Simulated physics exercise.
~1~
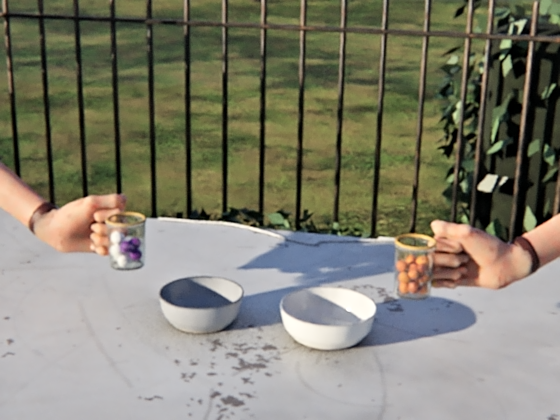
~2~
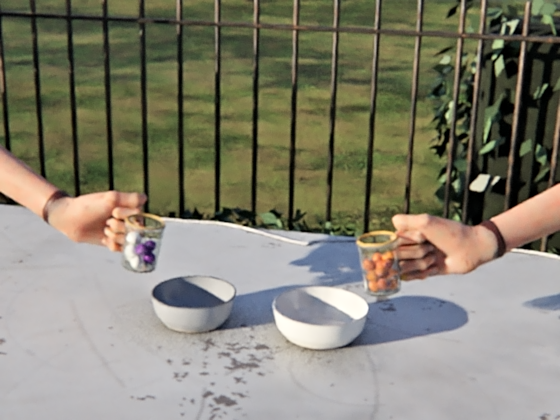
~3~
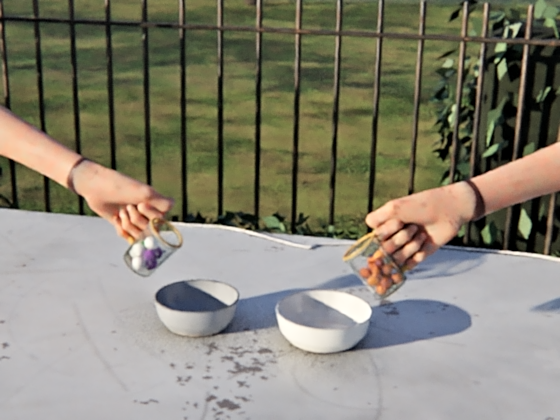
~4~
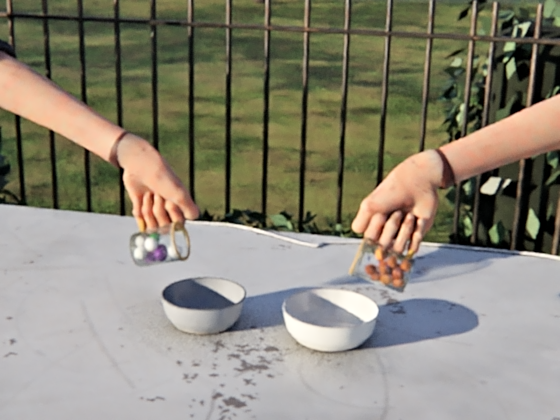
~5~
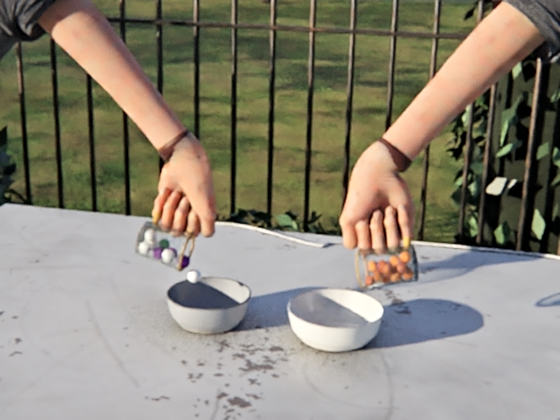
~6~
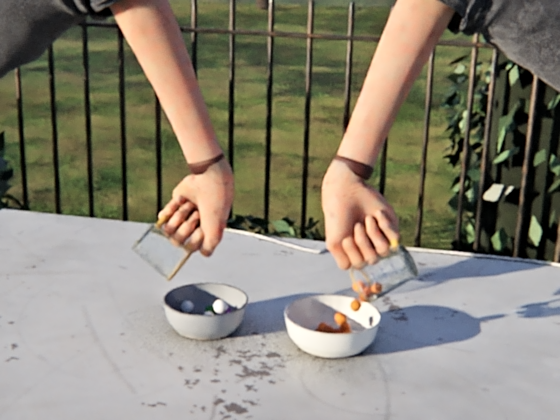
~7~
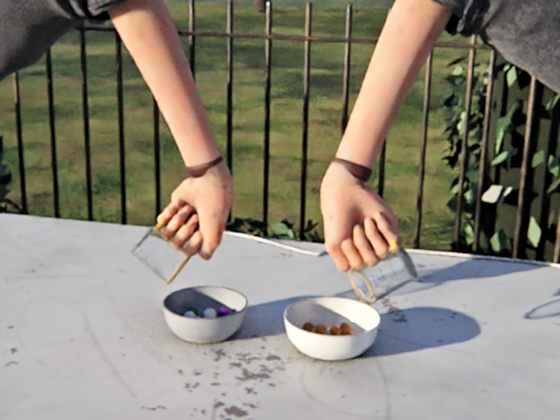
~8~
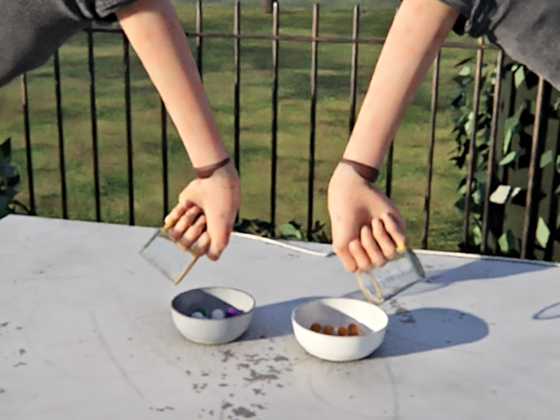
On a pale outdoor table by a metal fence, two hands brought small glass cups of purple and white balls and orange balls over two bowls and tipped them upside down, and all the balls ended up in the bowls.
